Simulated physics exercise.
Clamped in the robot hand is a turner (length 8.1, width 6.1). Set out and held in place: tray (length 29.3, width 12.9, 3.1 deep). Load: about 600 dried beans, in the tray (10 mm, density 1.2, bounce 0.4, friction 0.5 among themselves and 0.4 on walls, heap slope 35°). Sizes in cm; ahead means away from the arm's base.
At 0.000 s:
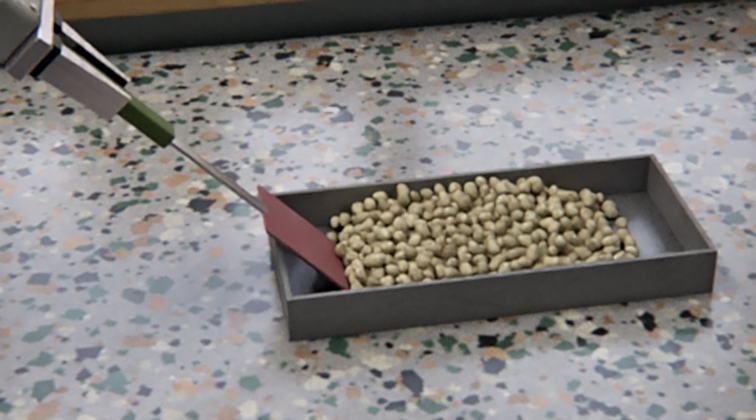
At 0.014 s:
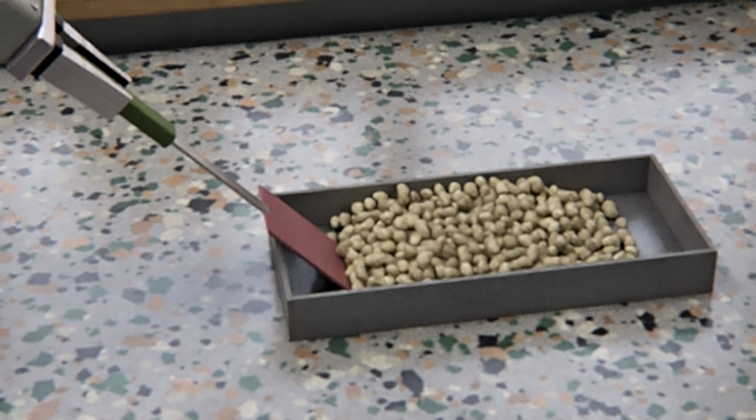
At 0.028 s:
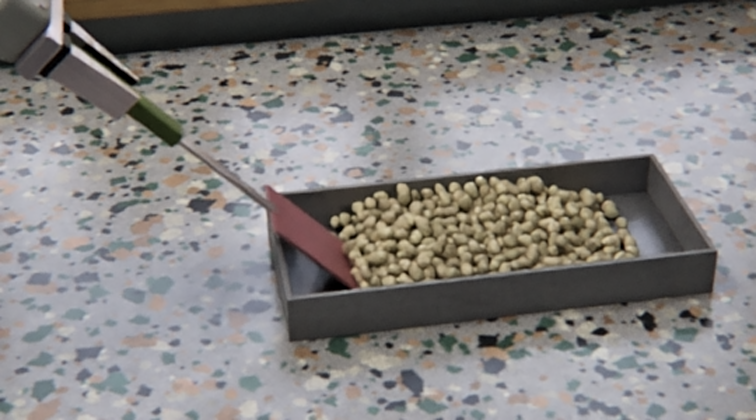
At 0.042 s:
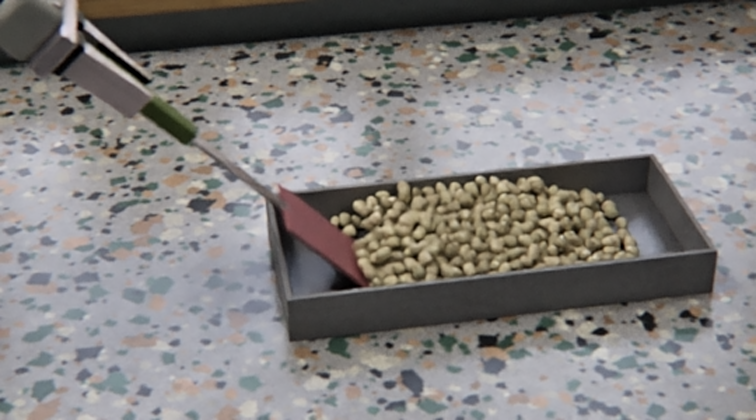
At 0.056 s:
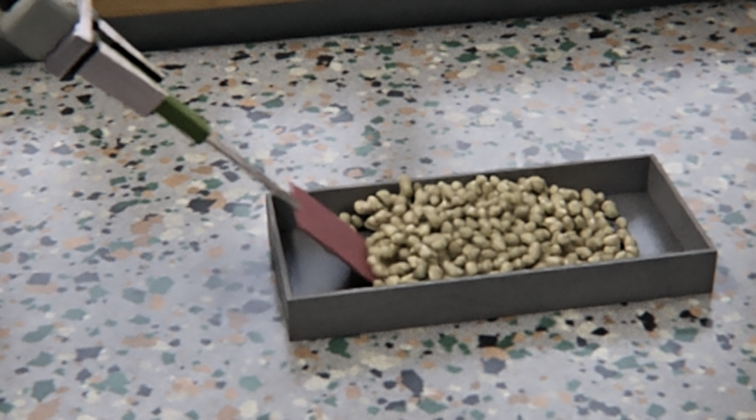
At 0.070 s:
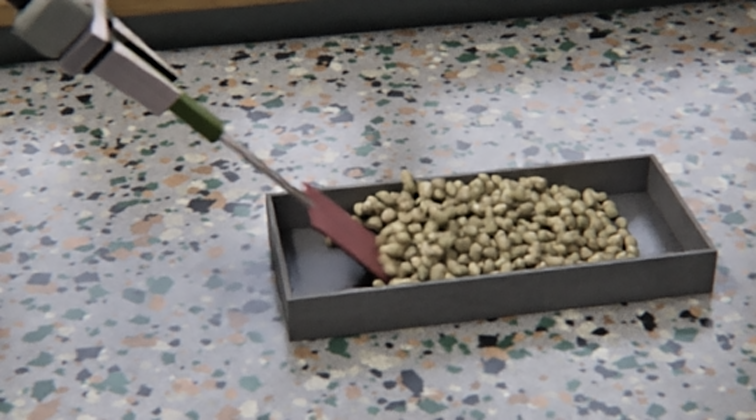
At first, a robot gripper holds a turner with a dark red blade at the left end of a gray tray, beside a spread of beans. The blade then slides slowly a short way right, pushing the nearest beans into a slightly steeper bank and widening the bare patch behind it.
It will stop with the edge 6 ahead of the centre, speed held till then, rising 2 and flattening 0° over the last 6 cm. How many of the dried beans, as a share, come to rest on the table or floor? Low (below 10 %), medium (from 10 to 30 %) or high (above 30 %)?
Answer: Low; below 10 % of the dried beans finish on the table or floor.
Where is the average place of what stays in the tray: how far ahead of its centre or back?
About 6.0 cm ahead.
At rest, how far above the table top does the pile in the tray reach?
About 5.0 cm.
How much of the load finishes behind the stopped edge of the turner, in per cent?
Roughly 40 per cent.
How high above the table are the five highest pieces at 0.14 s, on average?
Some 5 cm.
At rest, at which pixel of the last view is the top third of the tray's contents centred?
Around (616, 218).
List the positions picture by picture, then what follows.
Turner top edge at (262, 208), sloping 47°; upper third of the load around (482, 231), from x 330 to 635, top at y 180; 605 in the tray, in the first picture.
Turner top edge at (263, 208), sloping 47°; upper third of the load around (482, 231), from x 330 to 635, top at y 180, in the second picture.
Turner top edge at (270, 207), sloping 47°; upper third of the load around (480, 230), from x 330 to 635, top at y 180, in the third picture.
Turner top edge at (282, 206), sloping 47°; upper third of the load around (472, 228), from x 330 to 635, top at y 180, in the fourth picture.
Turner top edge at (295, 204), sloping 47°; upper third of the load around (475, 225), from x 330 to 635, top at y 180, in the fifth picture.
Turner top edge at (308, 203), sloping 47°; upper third of the load around (476, 223), from x 330 to 635, top at y 180; 605 in the tray, in the sixth picture.
After 0.14 s, sloping 47°, highest piece 5 above the table; 603 in the tray, 2 on the table or floor.
After 0.21 s, sloping 47°, highest piece 6 above the table; 603 in the tray, 2 on the table or floor.
After 0.45 s, sloping 47°, highest piece 5 above the table; 598 in the tray, 6 on the table or floor, 1 on the blade or in flight.
After 1.50 s, sloping 47°, highest piece 4 above the table; 597 in the tray, 8 on the table or floor.
At rest, 597 in the tray, 8 on the table or floor. That is 1 % on the table or floor.
